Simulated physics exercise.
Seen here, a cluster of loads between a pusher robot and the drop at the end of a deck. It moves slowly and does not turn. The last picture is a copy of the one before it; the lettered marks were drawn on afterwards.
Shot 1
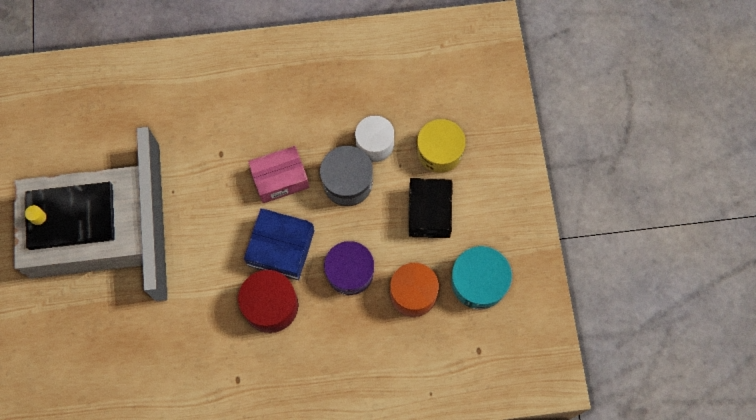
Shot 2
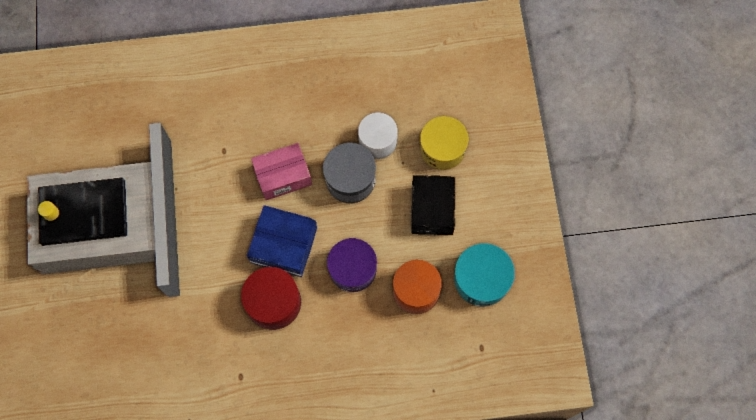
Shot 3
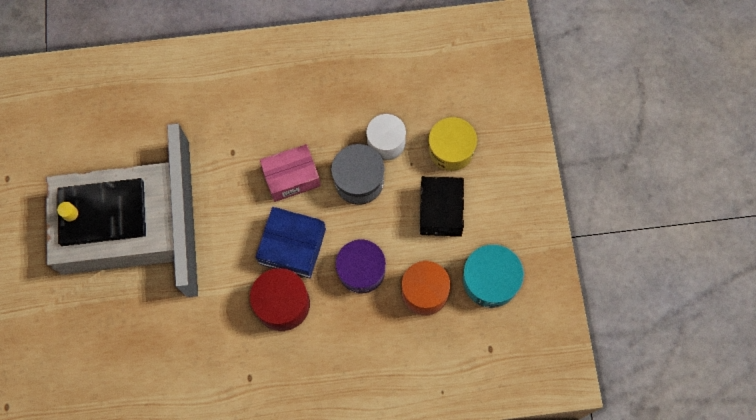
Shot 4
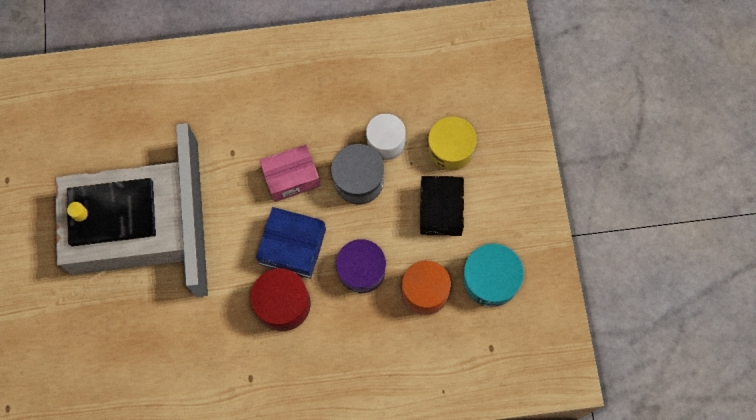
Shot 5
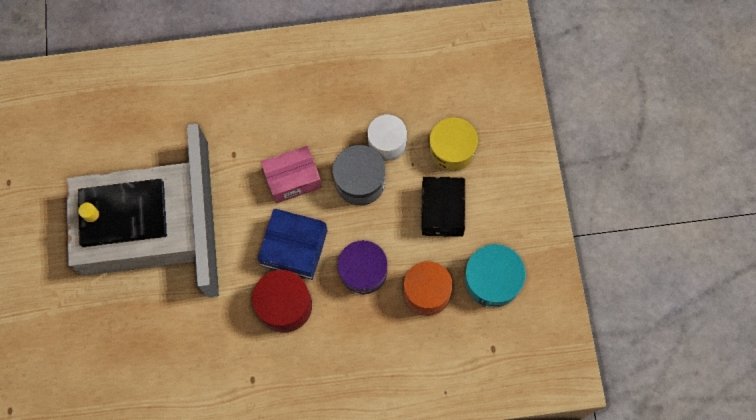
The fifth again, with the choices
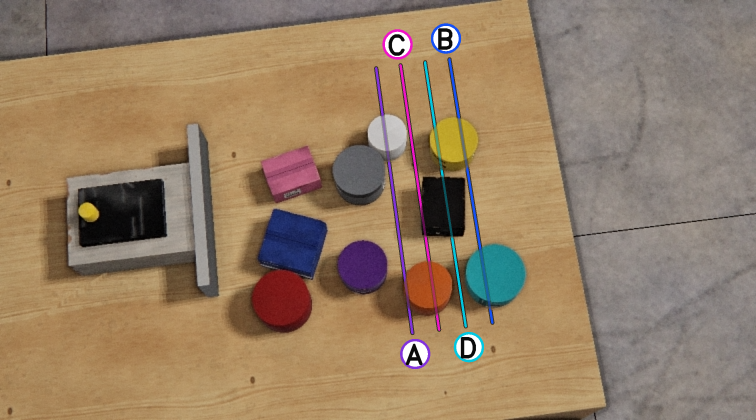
A grey pusher robot crept slowly to the right across a wooden deck, closing in on a cluster of colourful round canisters and small boxes, which stayed in their places without being touched.
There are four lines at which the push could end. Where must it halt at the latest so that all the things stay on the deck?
No farther than B.
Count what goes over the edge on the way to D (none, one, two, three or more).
In all, none.
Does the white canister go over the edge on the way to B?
No.
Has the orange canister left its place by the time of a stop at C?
Yes.
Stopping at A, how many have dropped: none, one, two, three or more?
By then, none.
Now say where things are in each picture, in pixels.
In the first frame, grey pail (347, 177); white canister (375, 139); orange canister (414, 290).
In the second frame, robot (89, 210); turquoise pail (483, 275).
In the third frame, robot (108, 211); blue box (291, 243).
In the fourth frame, robot (118, 211); purple pail (362, 267).
In the fifth frame, robot (129, 211); yellow pail (453, 145); grey pail (360, 176); white canister (387, 138).
On the marked copy, A at (393, 195); B at (470, 185); C at (419, 192); D at (444, 188).
Following B. Soon after the start, robot (227, 199); red canister (301, 309); white canister (391, 135).
Later, robot (324, 187); yellow pail (493, 126); black parcel (487, 216).
In the end, robot (399, 178); black parcel (558, 208); grey pail (546, 161); nothing has fallen.
As for the rest, A is safe but short; C is safe but short; D is safe but short.
